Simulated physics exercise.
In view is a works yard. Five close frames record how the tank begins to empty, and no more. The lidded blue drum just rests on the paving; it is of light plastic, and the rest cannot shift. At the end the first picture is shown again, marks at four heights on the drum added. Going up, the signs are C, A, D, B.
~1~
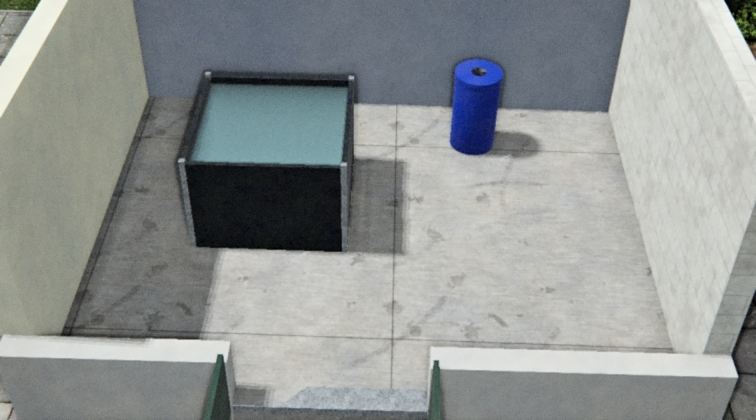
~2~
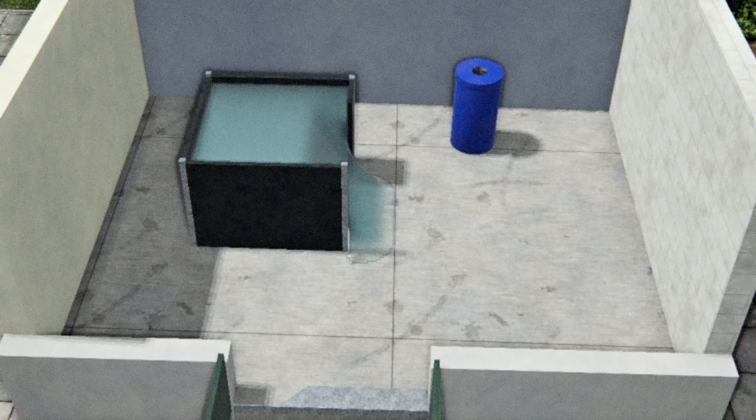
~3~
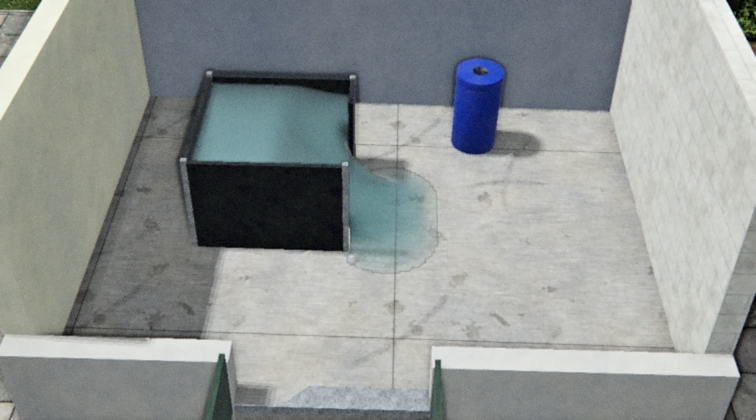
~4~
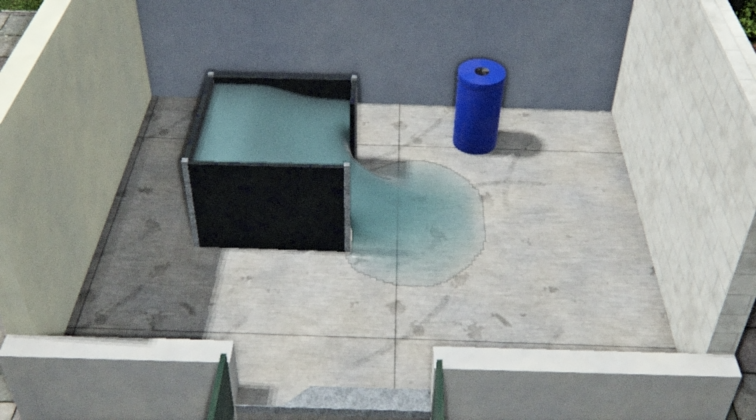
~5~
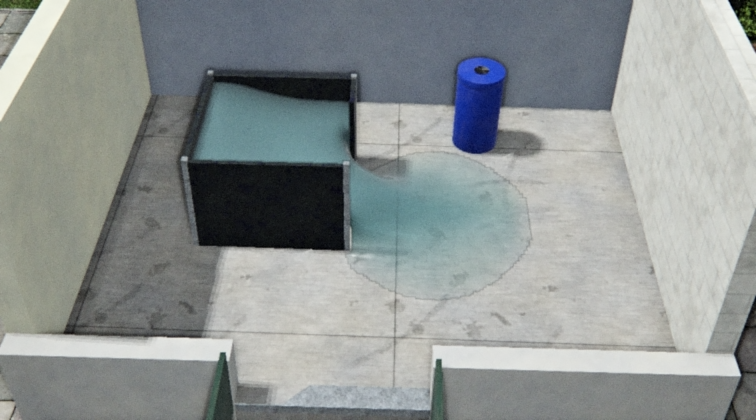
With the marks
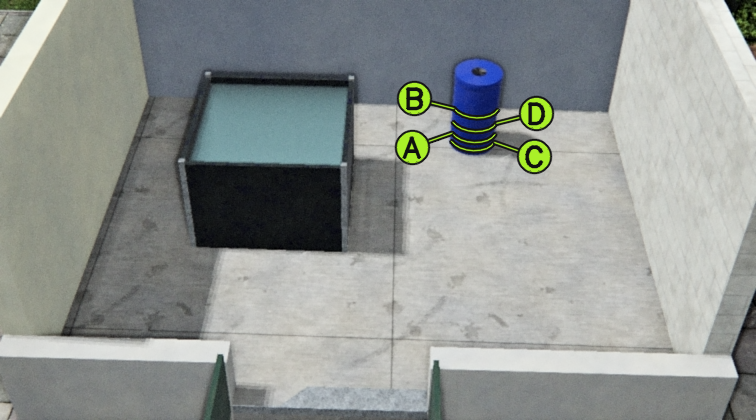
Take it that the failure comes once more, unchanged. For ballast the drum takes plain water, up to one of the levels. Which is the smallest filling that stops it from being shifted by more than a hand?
That is line A.
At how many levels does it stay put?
Three.
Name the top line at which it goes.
C.
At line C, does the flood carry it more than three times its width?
No.
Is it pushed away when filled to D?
No, not at all.
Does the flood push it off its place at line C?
Yes.
On the marked copy, A at (474, 142); B at (476, 117); C at (473, 150); D at (475, 131); from the bottom up C, A, D, B.
With A, it does not move.
With B, it does not move.
With C, it is pushed about its own width away.
With D, it does not move.
